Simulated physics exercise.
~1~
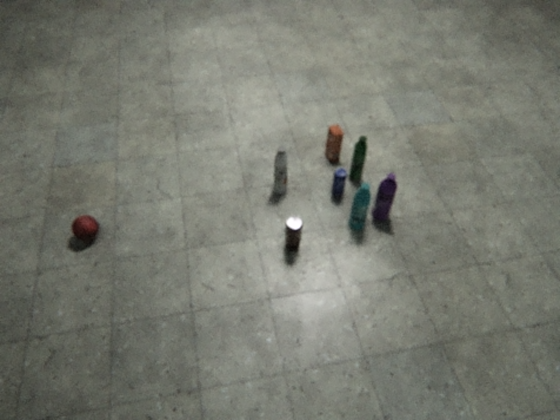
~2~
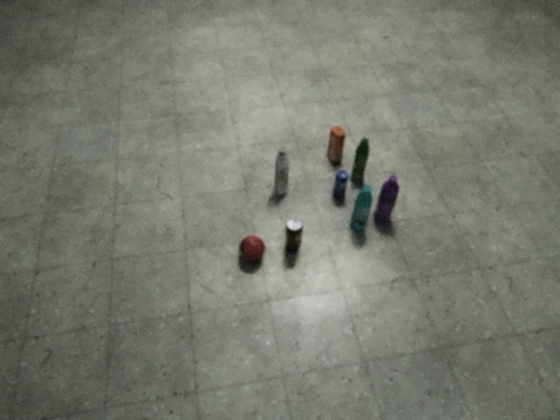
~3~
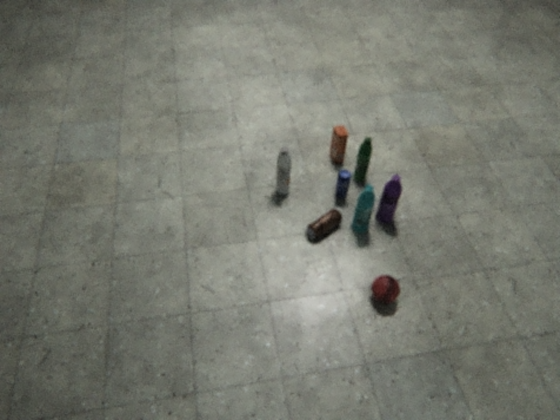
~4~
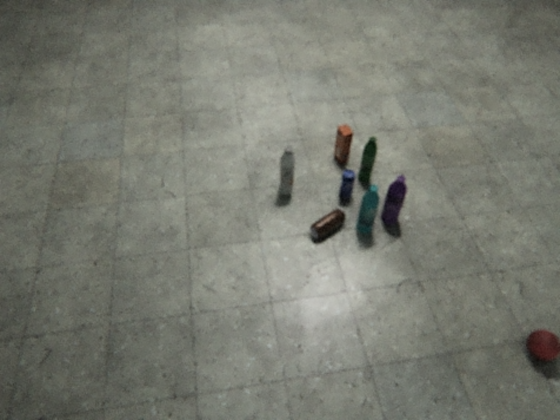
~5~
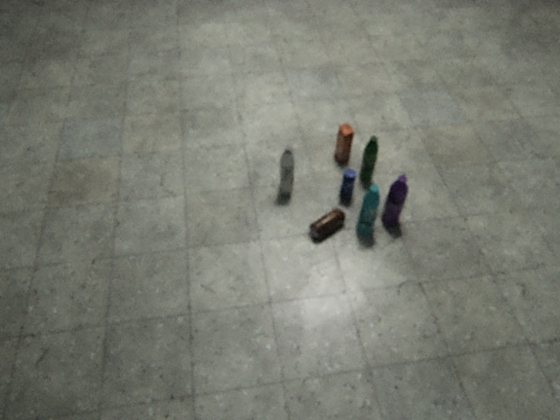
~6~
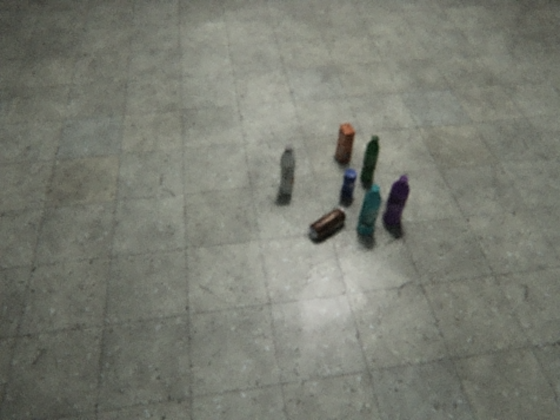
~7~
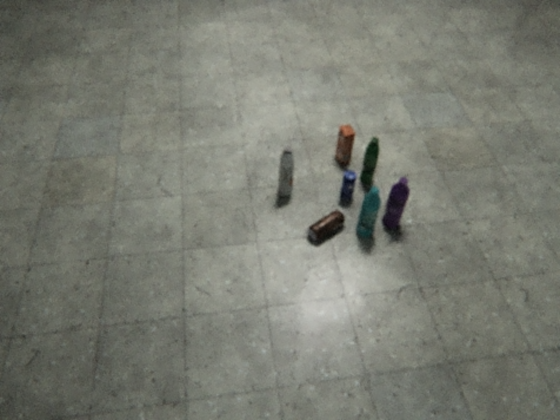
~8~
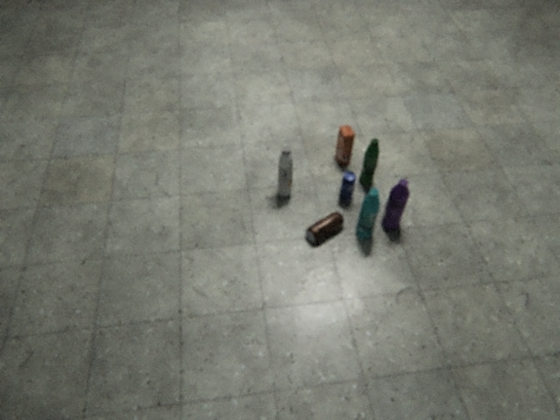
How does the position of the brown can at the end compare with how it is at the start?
At the start the brown can stands upright, and by the end it is lying on its side on the floor.
